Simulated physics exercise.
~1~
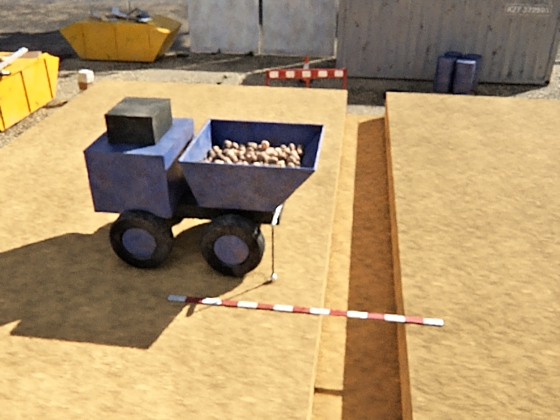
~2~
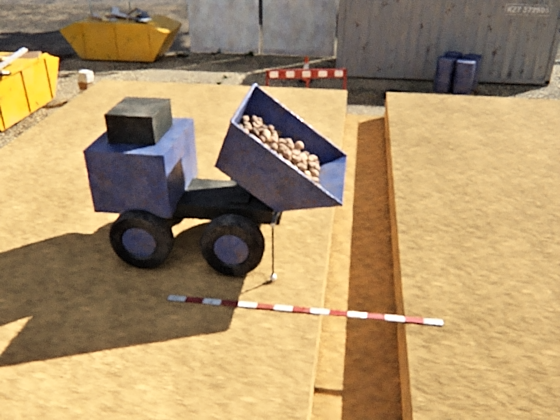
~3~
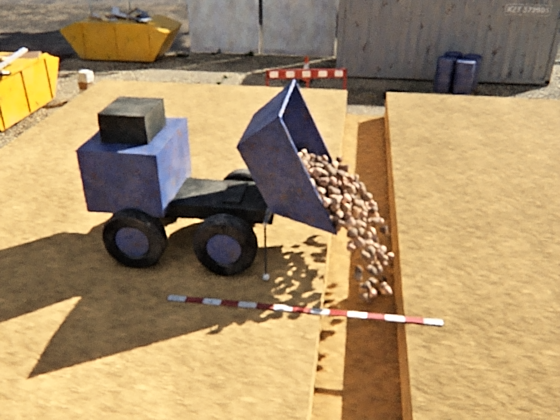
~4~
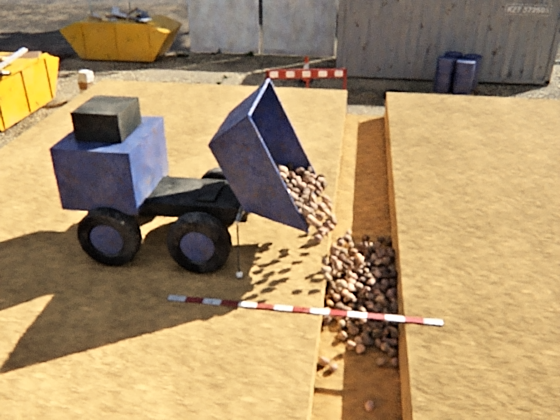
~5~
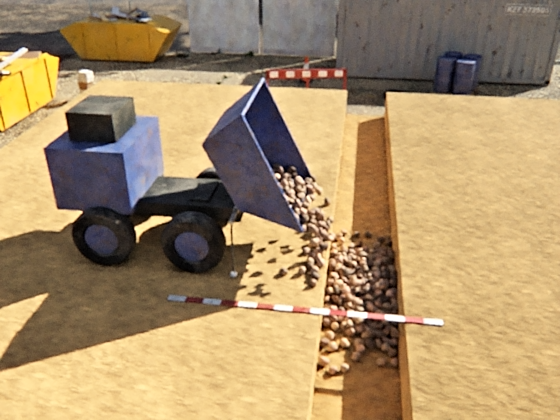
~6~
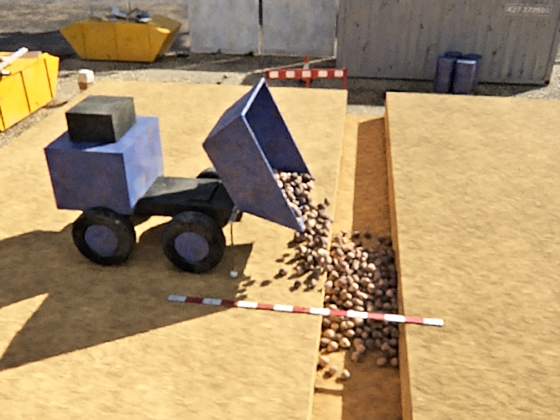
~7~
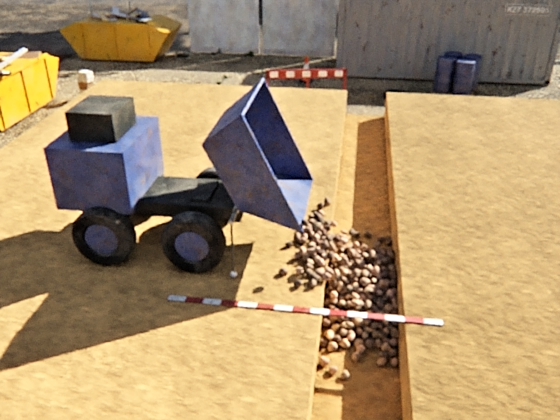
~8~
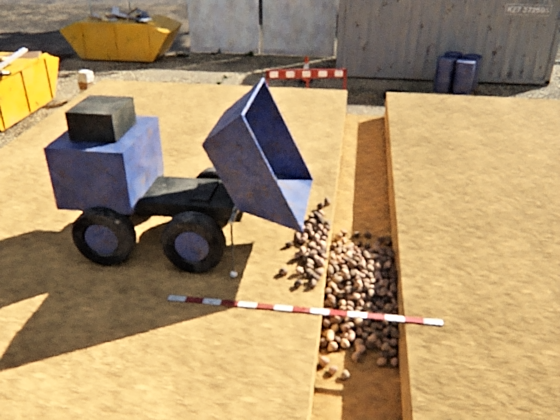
On a sandy building site, a blue dumper tips its skip forward, spilling rounded brown cobbles into a straight trench as it backs slightly left, until the skip is empty and most stones lie heaped in the trench, with some resting on the near edge.
